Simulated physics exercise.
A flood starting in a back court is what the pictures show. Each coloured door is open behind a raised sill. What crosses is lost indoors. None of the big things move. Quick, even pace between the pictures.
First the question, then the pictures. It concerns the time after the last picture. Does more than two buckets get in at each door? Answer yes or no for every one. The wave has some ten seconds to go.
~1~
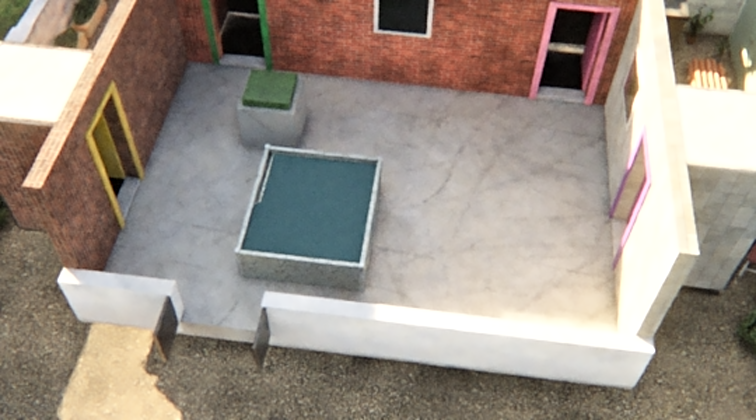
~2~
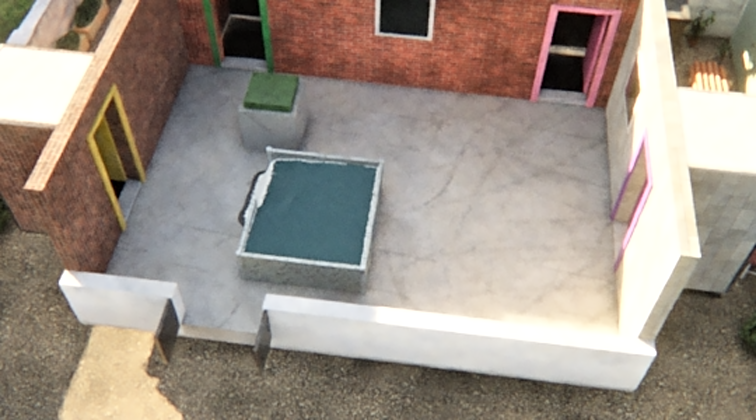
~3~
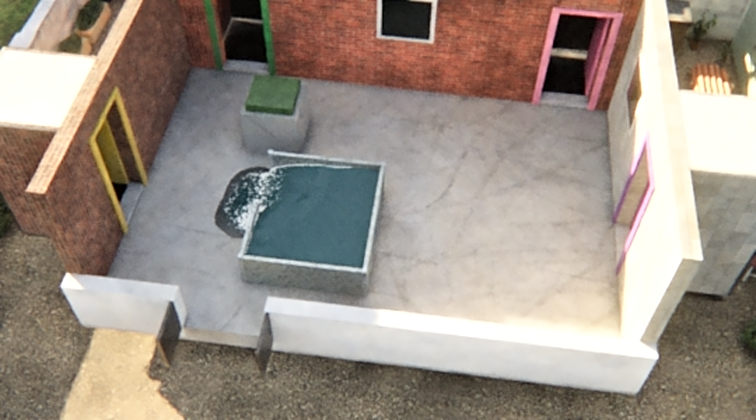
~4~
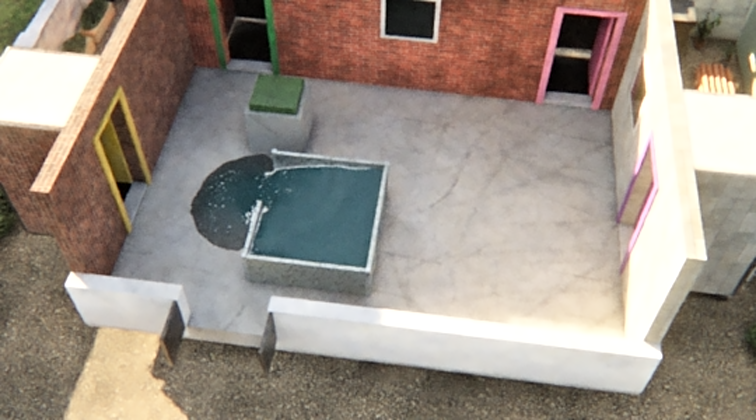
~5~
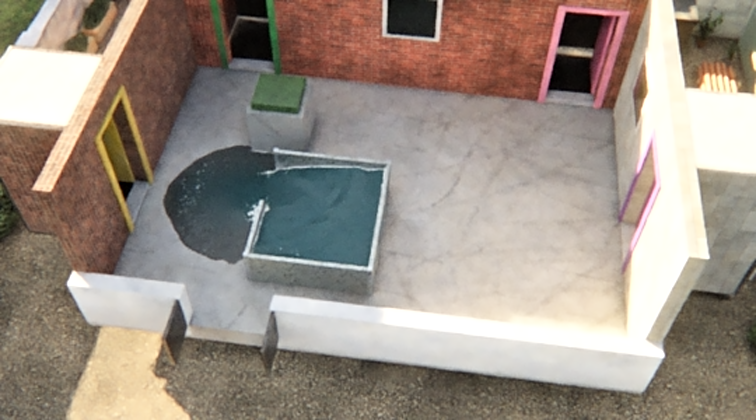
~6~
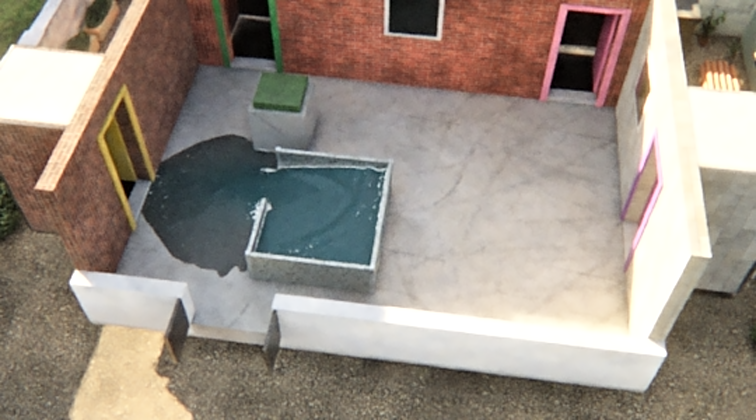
Purple door: No, yellow door: Yes, pink door: No, green door: Yes.
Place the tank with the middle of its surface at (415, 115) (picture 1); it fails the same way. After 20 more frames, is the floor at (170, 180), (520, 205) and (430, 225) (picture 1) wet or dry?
Well, in the order you listed them, they'd be reached by the flood, unreached and unreached.
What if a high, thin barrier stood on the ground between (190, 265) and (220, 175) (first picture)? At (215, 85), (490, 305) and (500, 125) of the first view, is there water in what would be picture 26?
Taking the three spots in turn, they are inundated, unwetted and unwetted.
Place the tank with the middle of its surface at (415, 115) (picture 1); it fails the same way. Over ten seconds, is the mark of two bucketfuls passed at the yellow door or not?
Briefly, yellow remains below.
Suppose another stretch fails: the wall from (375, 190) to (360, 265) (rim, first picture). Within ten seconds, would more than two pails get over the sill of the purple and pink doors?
Here's my take: Purple surpasses the limit, and pink surpasses the limit too.
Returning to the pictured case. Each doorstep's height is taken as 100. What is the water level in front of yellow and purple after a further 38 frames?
I'd say around 160 and 0 in a hundred.
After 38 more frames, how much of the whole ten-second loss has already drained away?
My reading is about 85 per cent.
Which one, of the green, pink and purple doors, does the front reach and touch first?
The answer here is the one in green.
A moment on, water covers 15 % of the floor; the purple door not reached, the yellow door over two buckets in, the pink door not reached, the green door not reached.
Next, water covers 20 % of the floor; the purple door not reached, the yellow door far over two buckets in, the pink door not reached, the green door not reached.
Then, water covers 30 % of the floor; the purple door not reached, the yellow door far over two buckets in, the pink door not reached, the green door over two buckets in.
Later, water covers 60 % of the floor; the purple door not reached, the yellow door far over two buckets in, the pink door not reached, the green door over two buckets in.
In the end, water covers 90 % of the floor; the purple door under two buckets in, the yellow door far over two buckets in, the pink door wet at the sill, nothing in, the green door far over two buckets in.
